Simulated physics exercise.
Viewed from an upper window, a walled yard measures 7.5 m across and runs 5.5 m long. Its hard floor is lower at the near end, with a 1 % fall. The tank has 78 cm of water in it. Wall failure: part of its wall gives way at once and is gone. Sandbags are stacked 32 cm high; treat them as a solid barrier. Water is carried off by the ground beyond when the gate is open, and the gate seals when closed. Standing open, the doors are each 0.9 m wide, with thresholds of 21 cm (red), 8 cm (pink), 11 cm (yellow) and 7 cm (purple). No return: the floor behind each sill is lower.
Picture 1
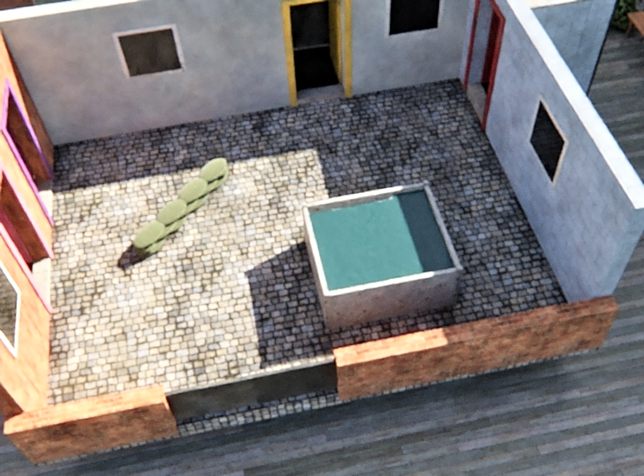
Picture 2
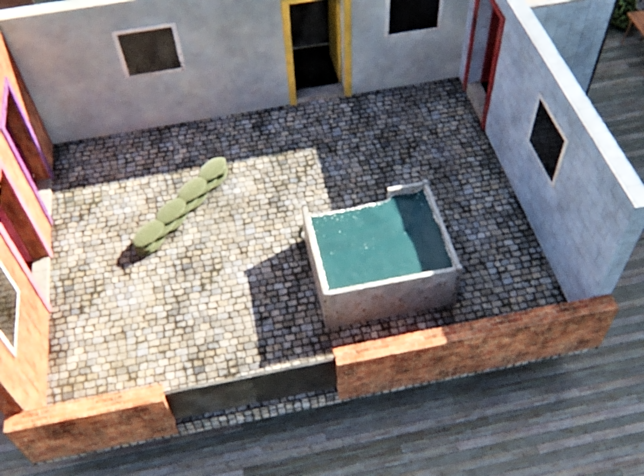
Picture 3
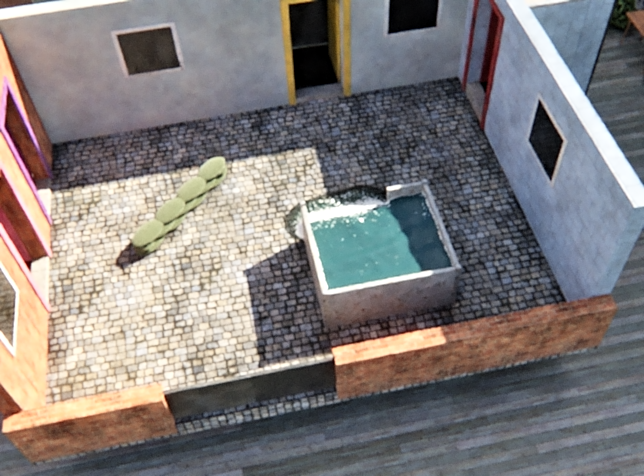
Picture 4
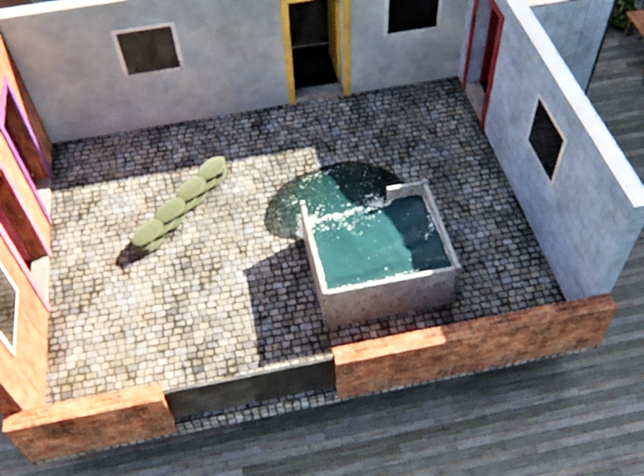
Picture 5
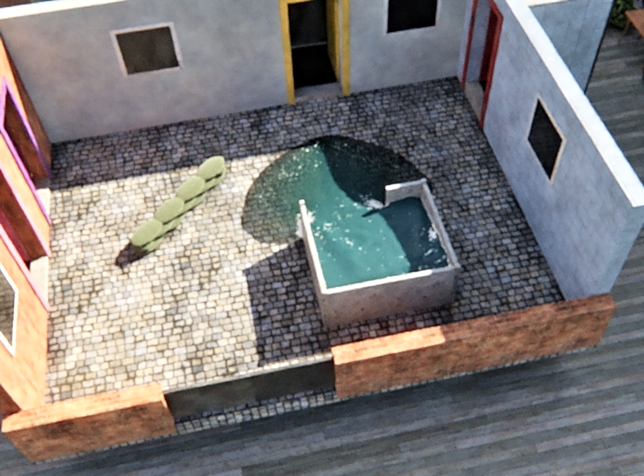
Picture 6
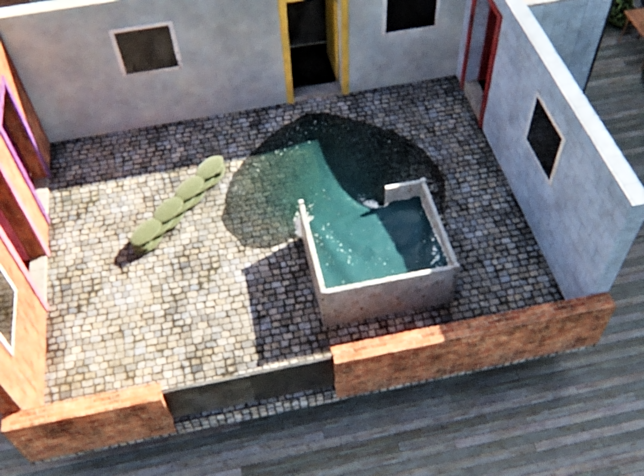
In the video, a square tank of blue-green water stands in a stone-paved walled yard near a fallen cactus-like plant; part of its far wall vanishes, and water pours out, spreading across the paving in a widening, rounded pool.
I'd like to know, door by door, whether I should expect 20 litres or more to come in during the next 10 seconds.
My prediction: My guess is the red door lets through less than the limit. My guess is the pink door lets through less than the limit. My guess is the yellow door lets through more than the limit. My guess is the purple door lets through more than the limit.
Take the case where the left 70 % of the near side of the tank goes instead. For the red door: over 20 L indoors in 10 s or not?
Red: Falls short.
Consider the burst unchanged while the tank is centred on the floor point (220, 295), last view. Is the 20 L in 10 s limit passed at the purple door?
Then the purple door stays within it.
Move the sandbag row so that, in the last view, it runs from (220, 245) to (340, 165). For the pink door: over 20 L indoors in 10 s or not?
At pink, compared with that limit: Limit not reached.
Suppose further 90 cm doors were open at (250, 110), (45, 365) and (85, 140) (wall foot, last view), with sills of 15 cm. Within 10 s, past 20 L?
Well, the first is on the high side, the second is on the low side, and the third is on the low side.
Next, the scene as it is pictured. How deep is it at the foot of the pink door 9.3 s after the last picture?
About 4.0 cm.
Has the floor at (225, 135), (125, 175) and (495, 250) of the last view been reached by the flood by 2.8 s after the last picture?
Submerged, submerged, untouched.
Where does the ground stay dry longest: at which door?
Looks like the pink door.
Then, 0.7 s after the last picture water covers 30 % of the floor and is deepest (35 cm) near (273, 109); red door not reached, pink door not reached, yellow door 21 cm at the sill, 55 L in, purple door not reached.
Then, 1.5 s after the last picture water covers 35 % of the floor and is deepest (30 cm) near (224, 117); red door 10 cm at the sill, 0 L in, pink door not reached, yellow door 28 cm at the sill, 151 L in, purple door not reached.
Then, 2.8 s after the last picture water covers 55 % of the floor and is deepest (18 cm) near (448, 86); red door 14 cm at the sill, 0 L in, pink door not reached, yellow door 16 cm at the sill, 213 L in, purple door 14 cm at the sill, 10 L in.
Then, 5.3 s after the last picture water covers 80 % of the floor and is deepest (14 cm) near (513, 337); red door 10 cm at the sill, 0 L in, pink door 5 cm at the sill, 0 L in, yellow door 7 cm at the sill, 223 L in, purple door 9 cm at the sill, 37 L in.
Then, 9.3 s after the last picture water covers 95 % of the floor and is deepest (13 cm) near (338, 373); red door 5 cm at the sill, 0 L in, pink door 4 cm at the sill, 0 L in, yellow door 4 cm at the sill, 223 L in, purple door 4 cm at the sill, 40 L in.
